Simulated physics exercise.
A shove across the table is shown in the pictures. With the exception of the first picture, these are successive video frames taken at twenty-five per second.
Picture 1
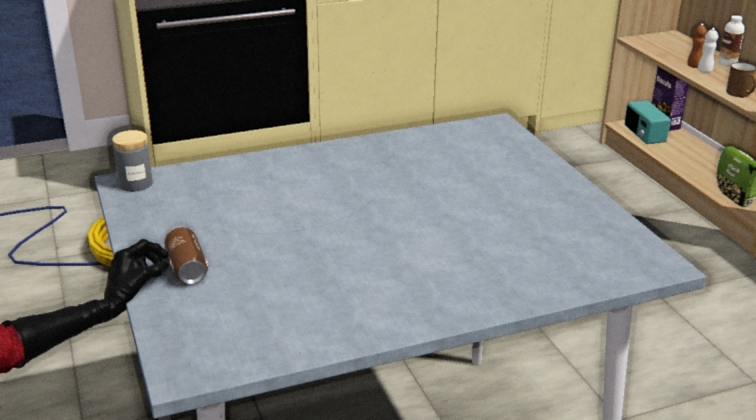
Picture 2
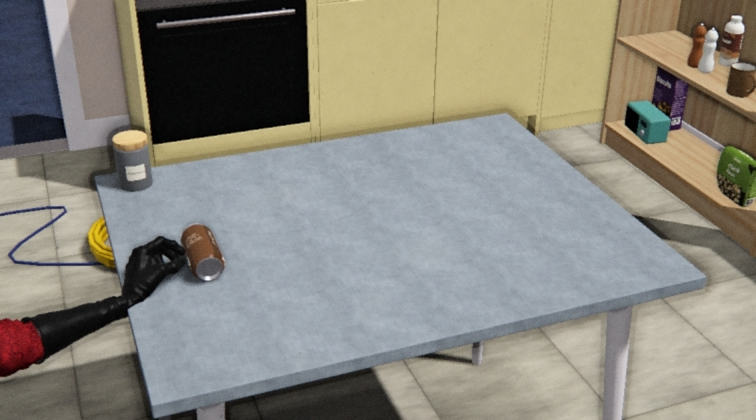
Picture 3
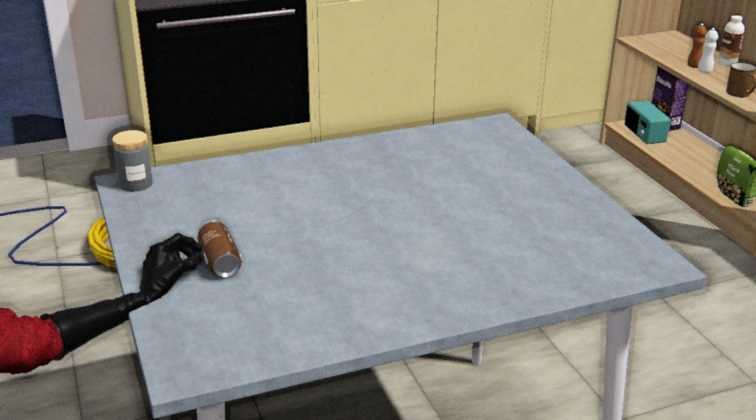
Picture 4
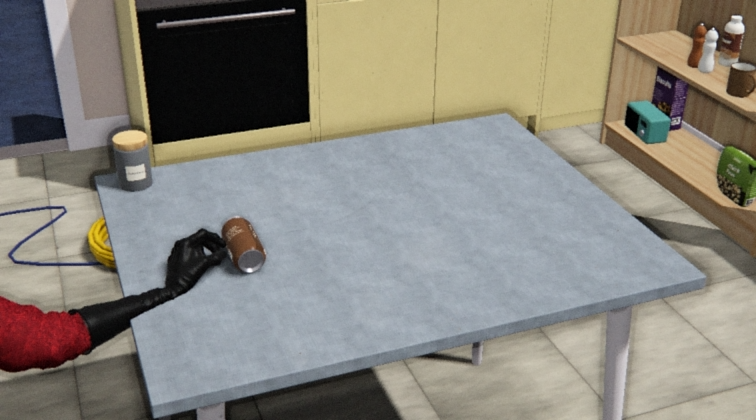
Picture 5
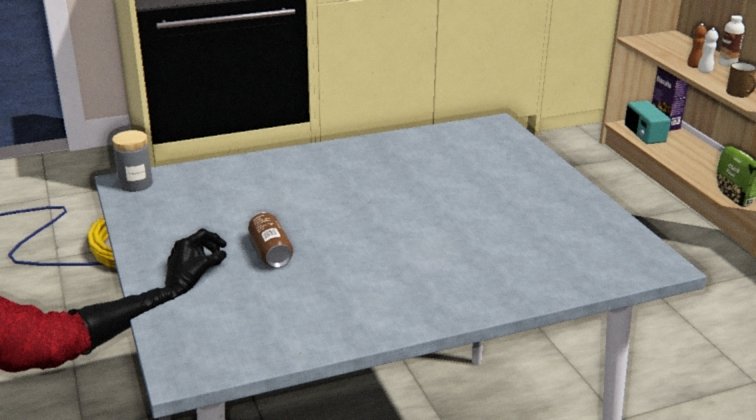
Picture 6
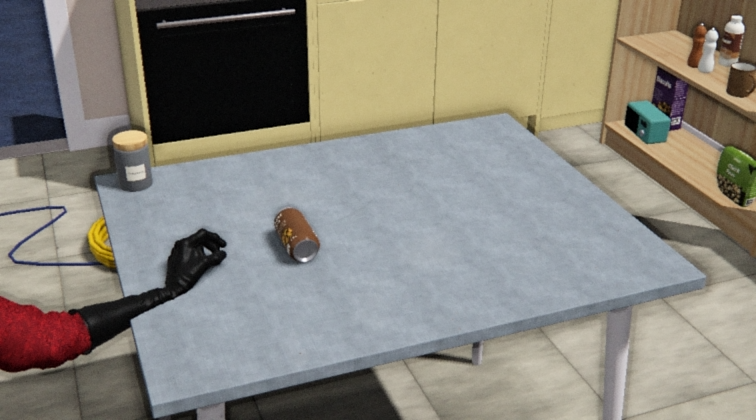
At the start, a black-gloved hand is beside a brown can lying on its side near the left edge of a gray-blue table. The hand pushes the can to the right across the tabletop. The hand then stays in place while the can rolls farther right, leaving a widening gap between them.
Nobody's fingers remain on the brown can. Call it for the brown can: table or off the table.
Off the table.
Then, 0.20 s past the last view, brown can displaced well along near (416, 212).
Then, 0.50 s past the last view, brown can displaced well along near (567, 184).
Then, 0.70 s past the last view, brown can now off the table.
Then, 1.00 s past the last view, things are still on the move.
Finally, off the table, brown can.
